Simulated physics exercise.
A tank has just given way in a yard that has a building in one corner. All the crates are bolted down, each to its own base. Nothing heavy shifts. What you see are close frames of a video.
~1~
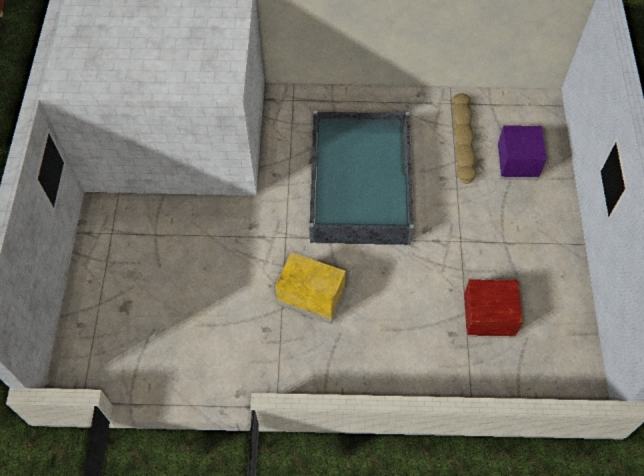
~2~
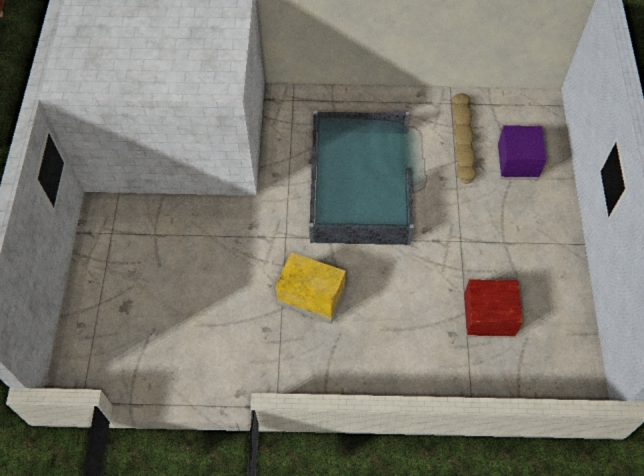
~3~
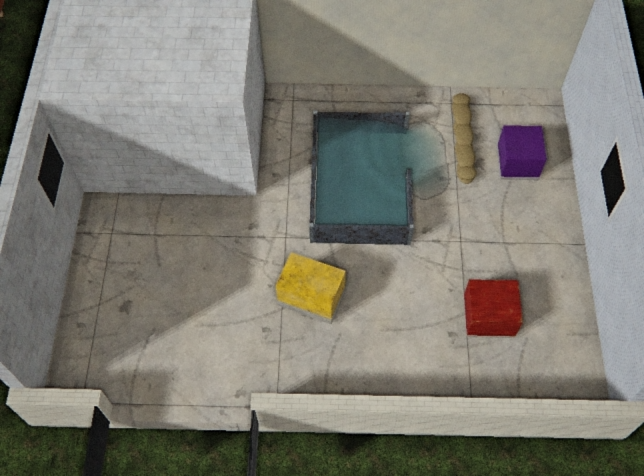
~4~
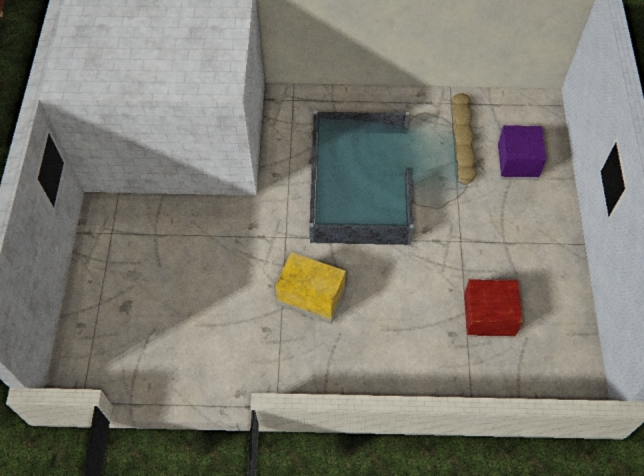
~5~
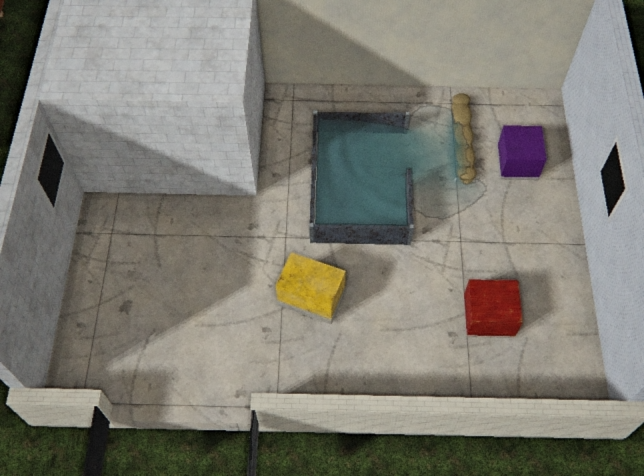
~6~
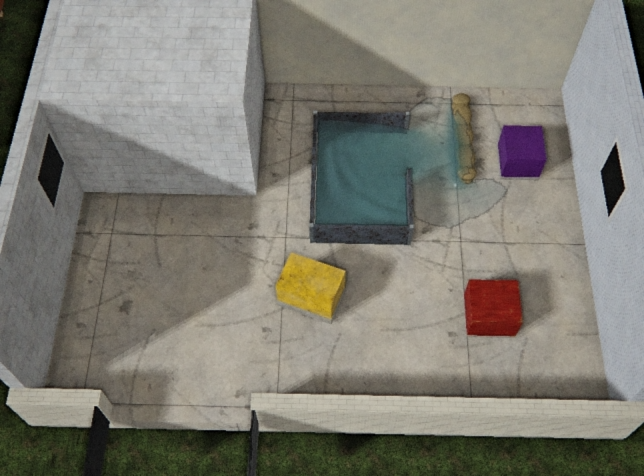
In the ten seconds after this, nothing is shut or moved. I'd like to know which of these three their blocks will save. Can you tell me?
In the end the red crate is hit; the yellow crate is spared; the purple crate is hit.
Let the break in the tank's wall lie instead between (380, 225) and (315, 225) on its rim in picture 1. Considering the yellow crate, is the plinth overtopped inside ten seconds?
I'd say the yellow crate is flooded.
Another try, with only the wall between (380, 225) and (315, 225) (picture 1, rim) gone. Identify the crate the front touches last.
It's the purple one.
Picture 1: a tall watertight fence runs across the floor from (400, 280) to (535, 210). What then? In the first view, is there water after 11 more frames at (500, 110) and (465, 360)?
As listed: Flooded, free of water.
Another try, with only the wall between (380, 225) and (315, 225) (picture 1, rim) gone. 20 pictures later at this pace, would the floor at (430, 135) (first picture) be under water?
Pretty sure it's left alone at that location.
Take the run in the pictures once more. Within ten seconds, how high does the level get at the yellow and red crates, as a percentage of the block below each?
Some 30 and 280 % respectively.
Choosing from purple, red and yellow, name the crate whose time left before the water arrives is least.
Answer: The purple crate.
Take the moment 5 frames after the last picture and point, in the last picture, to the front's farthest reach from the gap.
Close to (556, 223).
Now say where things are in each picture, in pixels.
In the first picture, the tank at (361, 170) is whole and still.
In the second picture, water pours out at (405, 155) and has run to (414, 131).
In the third picture, water pours out at (405, 155) and has run to (430, 129).
In the fourth picture, water pours out at (405, 155) and has run to (460, 189).
In the fifth picture, the front is at (480, 187), out from the gap at (405, 155).
In the sixth picture, water pours out at (405, 155) and has run to (495, 196).
A moment on, water covers 15 % of the floor; the red crate not reached, the yellow crate not reached, the purple crate water round its plinth.
Next, water covers 25 % of the floor; the red crate water round its plinth, the yellow crate not reached, the purple crate water round its plinth.
Then, water covers 40 % of the floor; the red crate water round its plinth, the yellow crate not reached, the purple crate water round its plinth.
Later, water covers 55 % of the floor; the red crate water round its plinth, the yellow crate water round its plinth, the purple crate water round its plinth.
In the end, water covers 75 % of the floor; the red crate was topped, the yellow crate stayed above the water, the purple crate was topped.
